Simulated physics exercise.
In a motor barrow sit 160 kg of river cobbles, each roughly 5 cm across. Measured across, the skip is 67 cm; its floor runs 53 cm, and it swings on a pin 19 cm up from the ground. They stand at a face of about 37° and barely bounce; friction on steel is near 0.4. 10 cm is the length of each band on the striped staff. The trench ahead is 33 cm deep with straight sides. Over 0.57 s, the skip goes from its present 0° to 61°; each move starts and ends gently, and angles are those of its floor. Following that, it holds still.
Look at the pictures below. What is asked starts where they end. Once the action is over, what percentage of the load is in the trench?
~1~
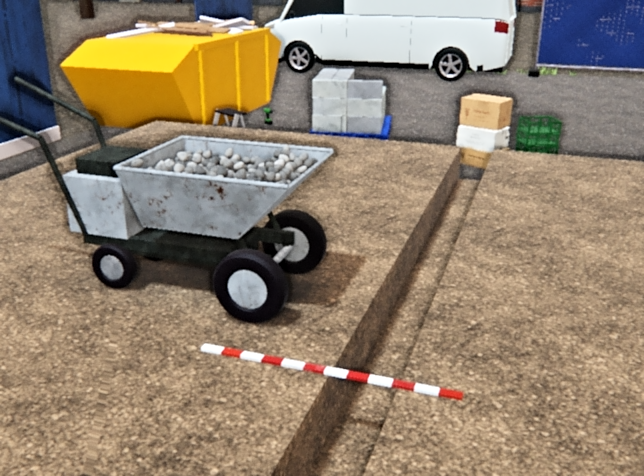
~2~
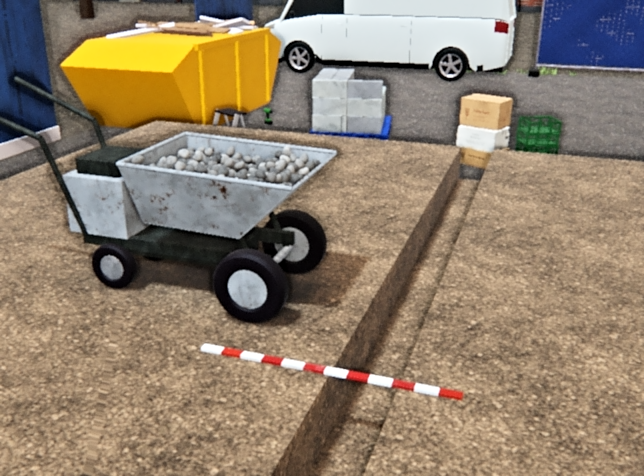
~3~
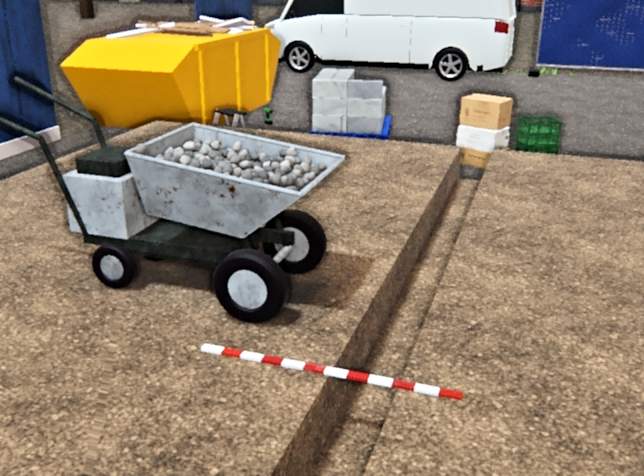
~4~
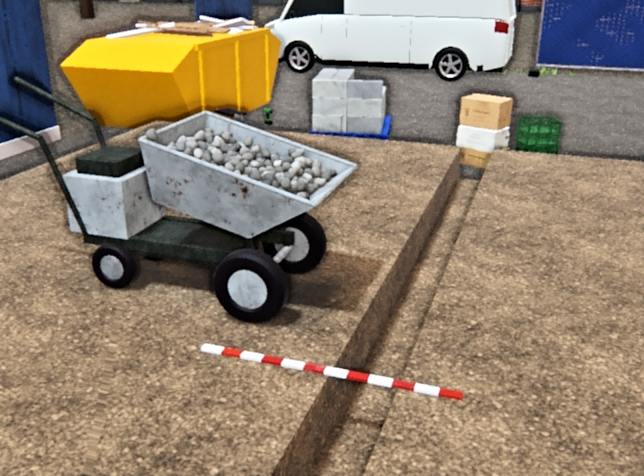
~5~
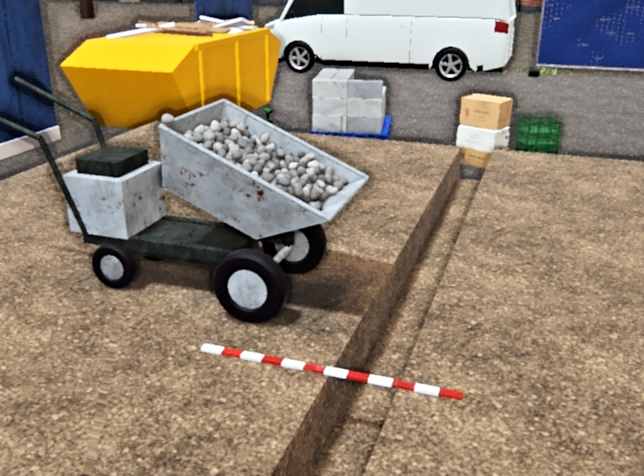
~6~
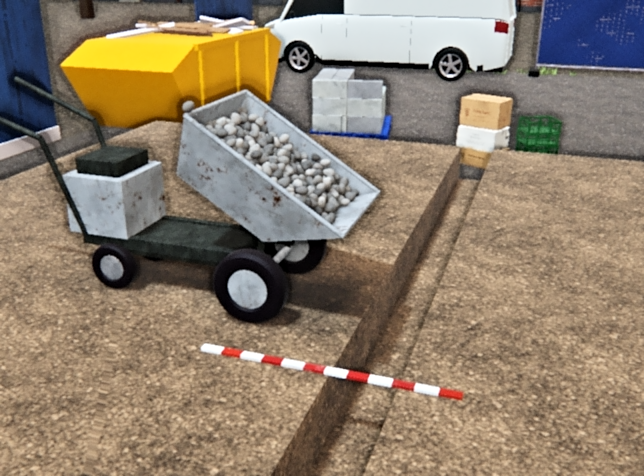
About 51 in every hundred.
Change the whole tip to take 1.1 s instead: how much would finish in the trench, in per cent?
Trench share: Approx. 70%.
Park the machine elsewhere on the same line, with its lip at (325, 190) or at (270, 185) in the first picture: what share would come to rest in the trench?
That gives roughly 25 per cent and roughly 65 per cent.
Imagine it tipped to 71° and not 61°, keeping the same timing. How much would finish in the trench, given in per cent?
With that change, near 45 per cent.
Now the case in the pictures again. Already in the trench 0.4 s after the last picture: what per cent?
Close to 15 per cent has got there by then.
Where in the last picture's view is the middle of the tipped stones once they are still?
Somewhere around (420, 334) in the last picture.
Then, 0.1 s after the last picture the floor is at 52°, 100 % in the skip; the foremost stones are at (361, 238).
Then, 0.4 s after the last picture the floor is at 61°, 85 % in the skip, 13 % in the trench, 2 % past the trench; the foremost stones are at (432, 316).
Then, 0.7 s after the last picture the floor is at 61°, 31 % in the skip, 22 % in the trench, 47 % past the trench; the foremost stones are at (583, 353).
Then, 2.7 s after the last picture the floor is at 61°, 0 % in the skip, 51 % in the trench, 49 % past the trench; the foremost stones are past the picture's edge.
